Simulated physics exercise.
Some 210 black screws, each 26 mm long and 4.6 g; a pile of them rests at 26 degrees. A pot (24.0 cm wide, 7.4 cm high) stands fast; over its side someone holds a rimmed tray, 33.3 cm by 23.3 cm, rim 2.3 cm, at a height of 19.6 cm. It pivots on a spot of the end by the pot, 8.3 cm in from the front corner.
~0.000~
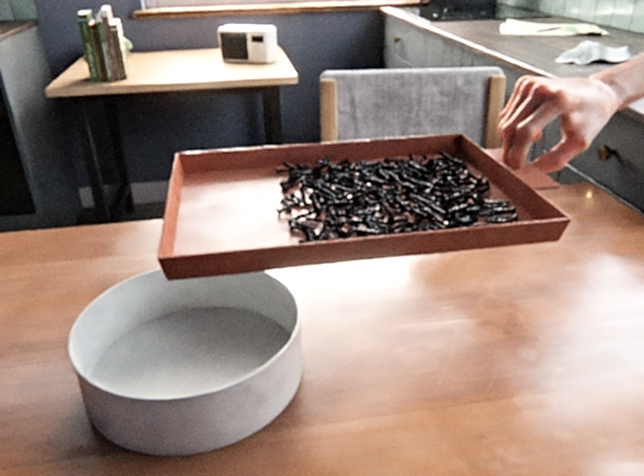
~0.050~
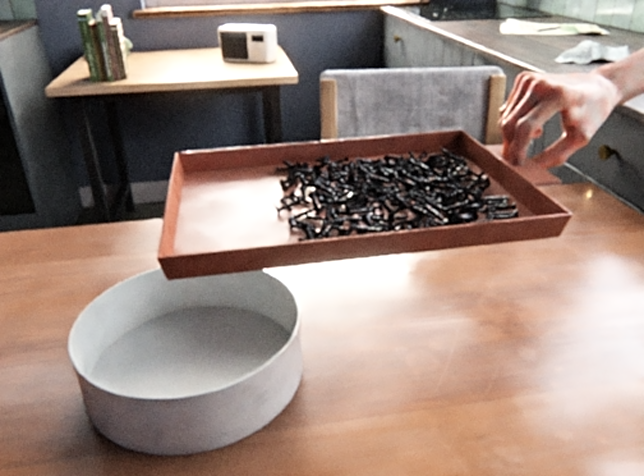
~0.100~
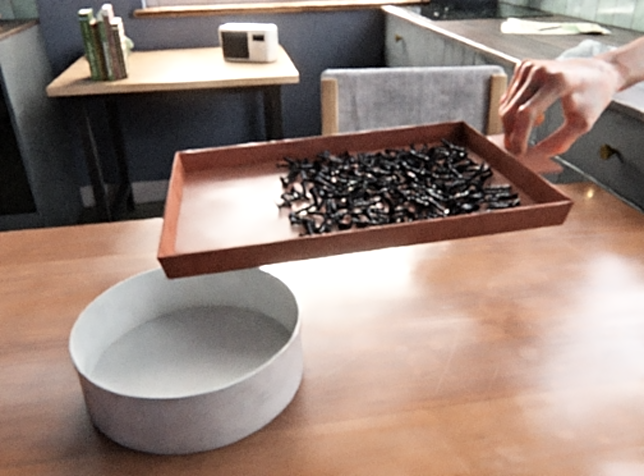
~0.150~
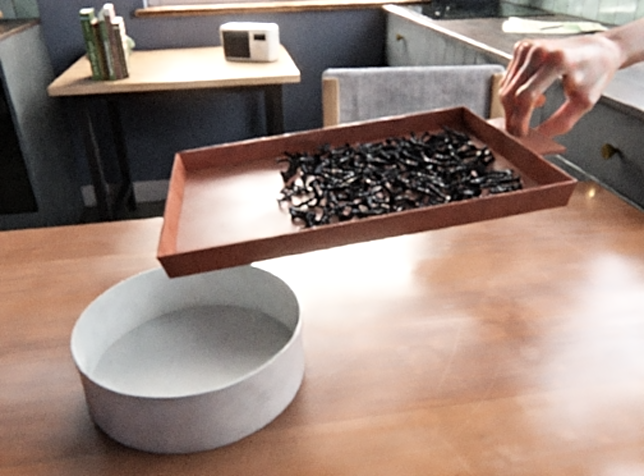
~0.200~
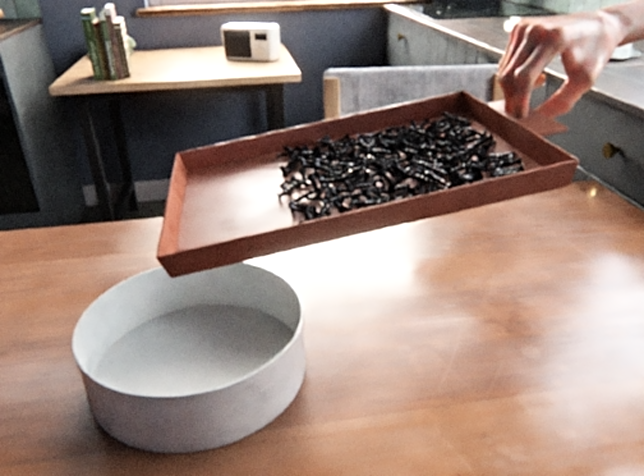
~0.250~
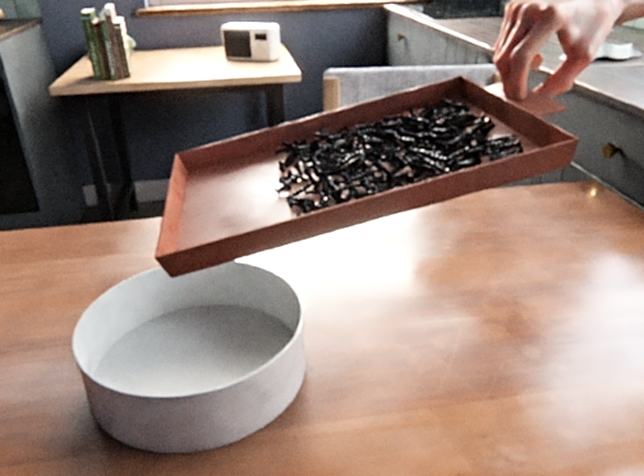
A hand at the upper right grips the far end of a reddish-brown rimmed tray above a glossy wooden table, seen from slightly above in a room with dark walls. Small black pieces lie heaped toward the tray's right side, and a round pale grey pot sits below its left end. The hand raises the right end, slowly then faster, tilting the tray leftward while the pieces barely shift.
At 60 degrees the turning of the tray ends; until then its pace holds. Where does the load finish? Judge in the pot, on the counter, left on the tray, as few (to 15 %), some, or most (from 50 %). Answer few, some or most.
Pot: Some, counter: Few, tray: Most.
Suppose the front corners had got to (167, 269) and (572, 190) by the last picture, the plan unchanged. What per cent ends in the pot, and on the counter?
Pot 5, counter 40.
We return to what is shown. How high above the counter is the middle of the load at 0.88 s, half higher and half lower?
Some 22 cm.
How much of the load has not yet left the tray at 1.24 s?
Some 65 per cent of the load.
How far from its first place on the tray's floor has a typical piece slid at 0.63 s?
About 4 cm.
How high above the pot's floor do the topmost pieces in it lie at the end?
Roughly 1.5 cm.
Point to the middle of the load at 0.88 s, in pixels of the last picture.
Around (184, 184).
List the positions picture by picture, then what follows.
Tray tilt 0 degrees, front corners at (164, 254) and (563, 216); middle of the pieces at (388, 193); pot at (189, 318), in the first frame.
Tray tilt 1 degrees, front corners at (164, 254) and (564, 212); middle of the pieces at (388, 191), in the second frame.
Tray tilt 3 degrees, front corners at (164, 253) and (566, 199); middle of the pieces at (388, 184), in the third frame.
Tray tilt 6 degrees, front corners at (163, 253) and (569, 180), lowest corner left back; middle of the pieces at (389, 173), in the fourth frame.
Tray tilt 9 degrees, front corners at (163, 252) and (570, 159), lowest corner left back; middle of the pieces at (389, 162), in the fifth frame.
Tray tilt 12 degrees, front corners at (161, 253) and (569, 138), lowest corner left back; middle of the pieces at (387, 152); pot at (192, 316). The tray's pace is about 60 degrees a second, in the sixth frame.
After 0.63 s, tilt 35 degrees; the tray holds 100 %, the pot 0 %.
Then, at 0.88 s, tilt 51 degrees; the tray holds 100 %, the pot 0 %.
After 1.24 s, tilt 60 degrees; the tray holds 65 %, the pot 25 %.
In the end, at 2.1 s, pot 35 %, counter 5 %, tray 60 %.
